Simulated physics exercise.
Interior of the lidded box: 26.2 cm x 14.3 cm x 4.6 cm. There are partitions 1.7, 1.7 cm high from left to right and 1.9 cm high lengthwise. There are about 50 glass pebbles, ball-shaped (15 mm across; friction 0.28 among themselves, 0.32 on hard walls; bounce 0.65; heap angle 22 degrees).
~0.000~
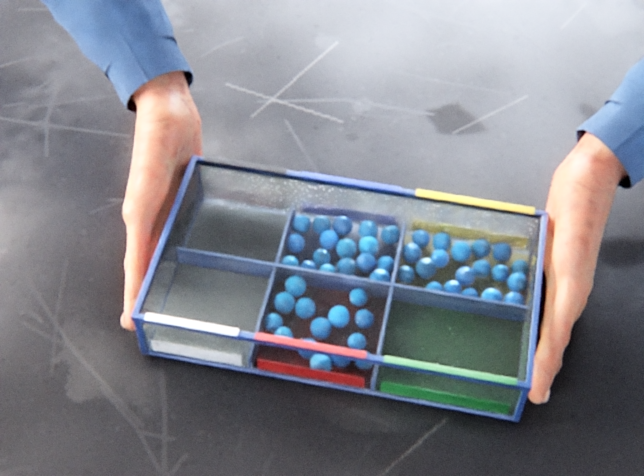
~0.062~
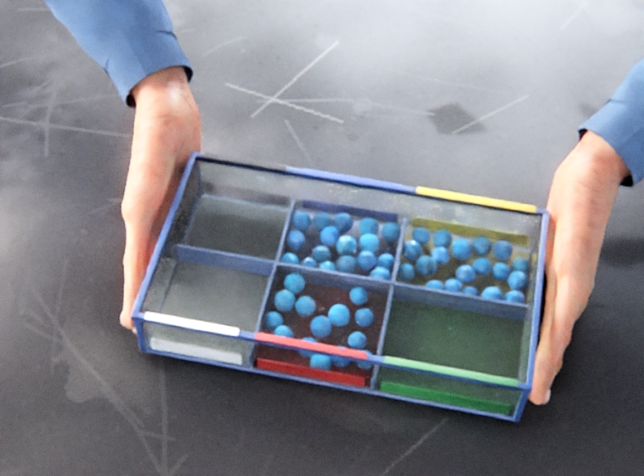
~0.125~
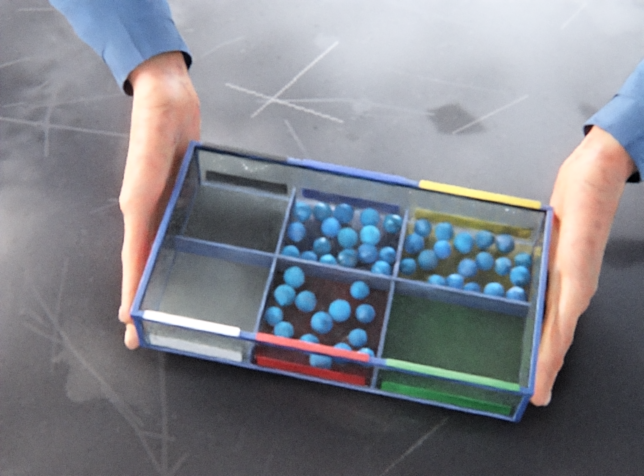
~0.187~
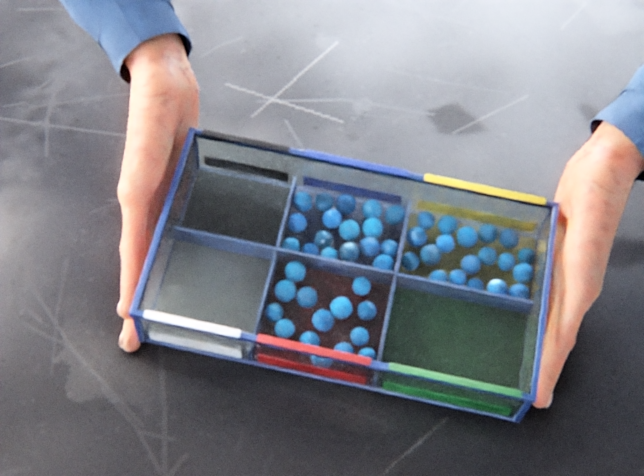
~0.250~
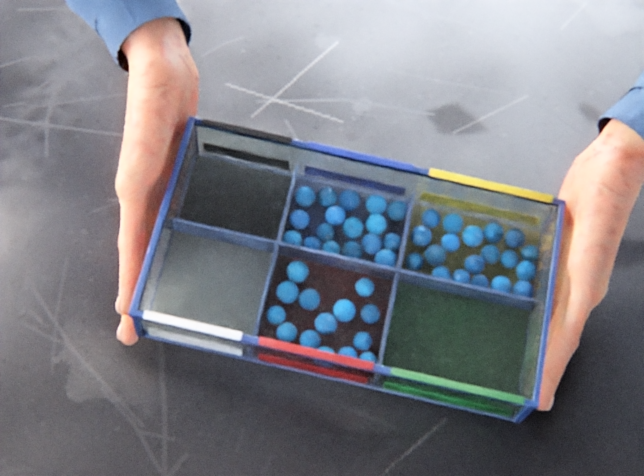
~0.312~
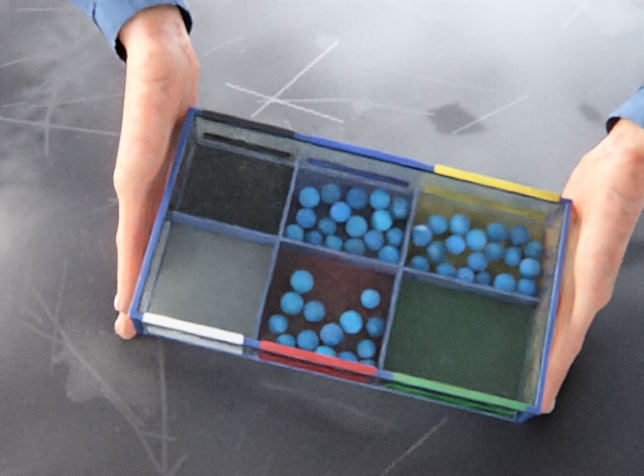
Two hands tilt a lidded, divided box of blue balls, raising its far side.
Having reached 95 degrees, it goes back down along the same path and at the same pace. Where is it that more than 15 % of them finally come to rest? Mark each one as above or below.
Marked: Red above; blue below; green above; yellow below; white below; black below.
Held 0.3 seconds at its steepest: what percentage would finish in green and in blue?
Green 80; blue 0.
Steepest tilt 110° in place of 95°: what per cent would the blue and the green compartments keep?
In per cent, blue comes to 0 and green to 80.
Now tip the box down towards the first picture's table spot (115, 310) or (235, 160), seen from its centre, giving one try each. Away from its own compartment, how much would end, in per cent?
That would be close to 90 per cent, then close to 60 per cent.
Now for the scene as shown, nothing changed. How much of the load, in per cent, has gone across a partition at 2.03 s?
Roughly 75 %.
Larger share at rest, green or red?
Green compartment.
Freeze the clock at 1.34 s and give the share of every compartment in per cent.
In per cent: Red 35, blue 25, green 10, yellow 30, white 0, black 0.
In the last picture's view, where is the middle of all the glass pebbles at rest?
After settling, the middle sits near (438, 348).
Then, at 1.34 s, tilt 94 degrees; red 35 %, blue 25 %, green 10 %, yellow 30 %.
After 2.03 s, tilt 41 degrees; red 20 %, blue 5 %, green 70 %, yellow 5 %.
After 2.75 s, tilt 0 degrees; red 20 %, blue 5 %, green 70 %, yellow 5 %.
At rest (3.6 s), red 20 %, blue 5 %, green 70 %, yellow 5 %, white 0 %, black 0 %.
